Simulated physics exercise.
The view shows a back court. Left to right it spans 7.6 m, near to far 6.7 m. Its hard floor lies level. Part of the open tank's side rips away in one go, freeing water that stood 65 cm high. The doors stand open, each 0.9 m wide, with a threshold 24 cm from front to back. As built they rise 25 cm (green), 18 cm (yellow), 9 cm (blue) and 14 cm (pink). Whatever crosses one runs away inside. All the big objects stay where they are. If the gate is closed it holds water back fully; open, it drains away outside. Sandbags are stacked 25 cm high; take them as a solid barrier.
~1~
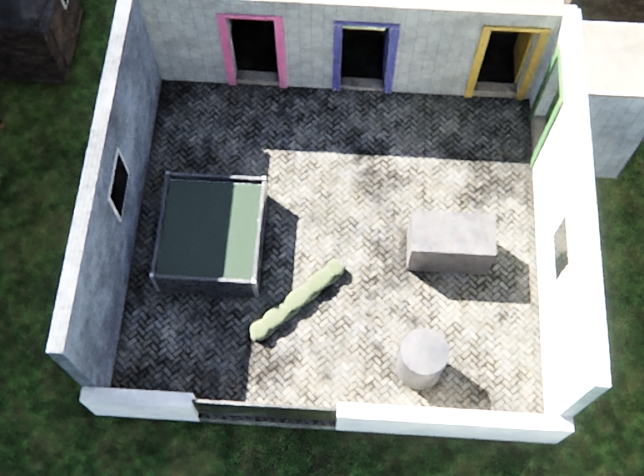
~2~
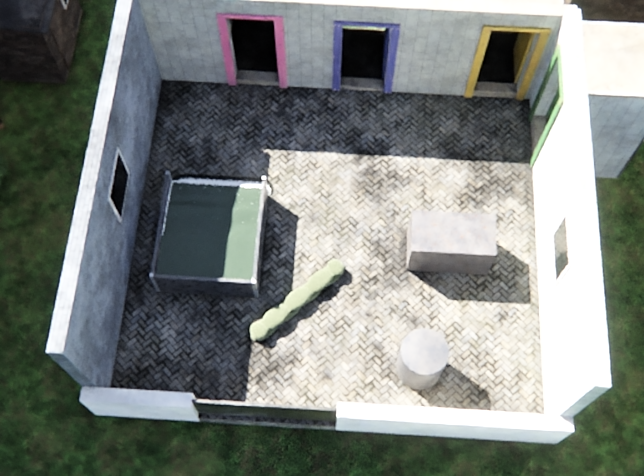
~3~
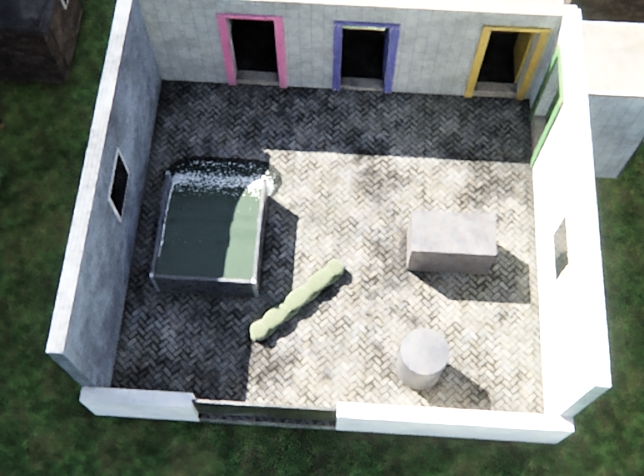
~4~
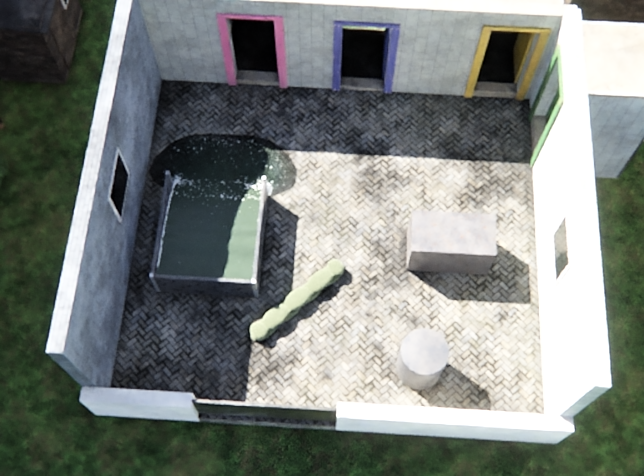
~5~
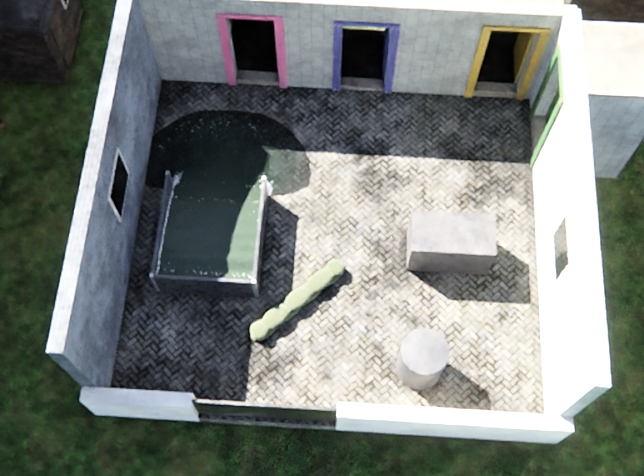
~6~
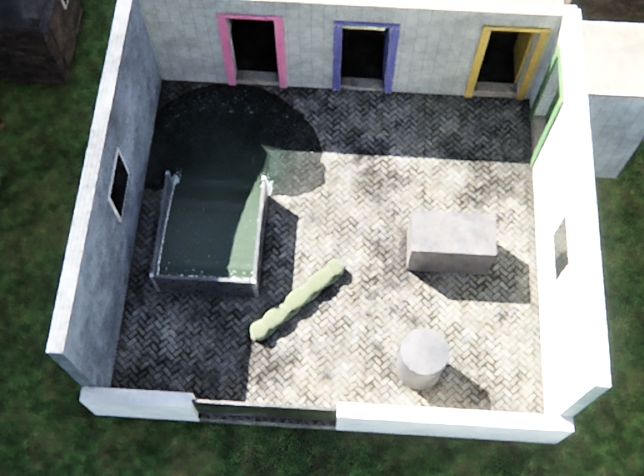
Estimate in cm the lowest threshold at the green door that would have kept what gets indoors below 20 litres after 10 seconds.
Close to 11.5 cm is just enough.
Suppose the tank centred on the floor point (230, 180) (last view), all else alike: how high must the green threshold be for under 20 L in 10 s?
About 9.0 cm.
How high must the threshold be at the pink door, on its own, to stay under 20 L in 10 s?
Roughly 30 cm at pink.
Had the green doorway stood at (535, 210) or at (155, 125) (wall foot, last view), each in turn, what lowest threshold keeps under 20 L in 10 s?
About 8.0 and 21 cm.
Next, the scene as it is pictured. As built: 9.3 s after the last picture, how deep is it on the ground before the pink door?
Some 4.5 cm.
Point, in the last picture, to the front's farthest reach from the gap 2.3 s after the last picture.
Around (511, 99).
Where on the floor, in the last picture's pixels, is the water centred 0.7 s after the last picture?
Around (222, 187).
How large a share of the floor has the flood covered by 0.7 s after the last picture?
Near 20 per cent is wet.
Then, 0.7 s after the last picture water covers 20 % of the floor, deepest (42 cm) near (163, 81); it has not reached the green door.
Then, 2.3 s after the last picture water covers 30 % of the floor, deepest (26 cm) near (266, 86); it has not reached the green door.
Then, 9.3 s after the last picture water covers 85 % of the floor, deepest (10 cm) near (543, 404); 8 cm at the green door, 0 litres in over its 25 cm threshold.
At the green door as built, the water peaked near 16 cm, 4.5 s after the last picture.
Run again over the same 10 s with other heights there, 35 litres in over 10 cm, 5 litres over 13.5 cm. The limit of 20 litres is kept from about 11.5 cm up.
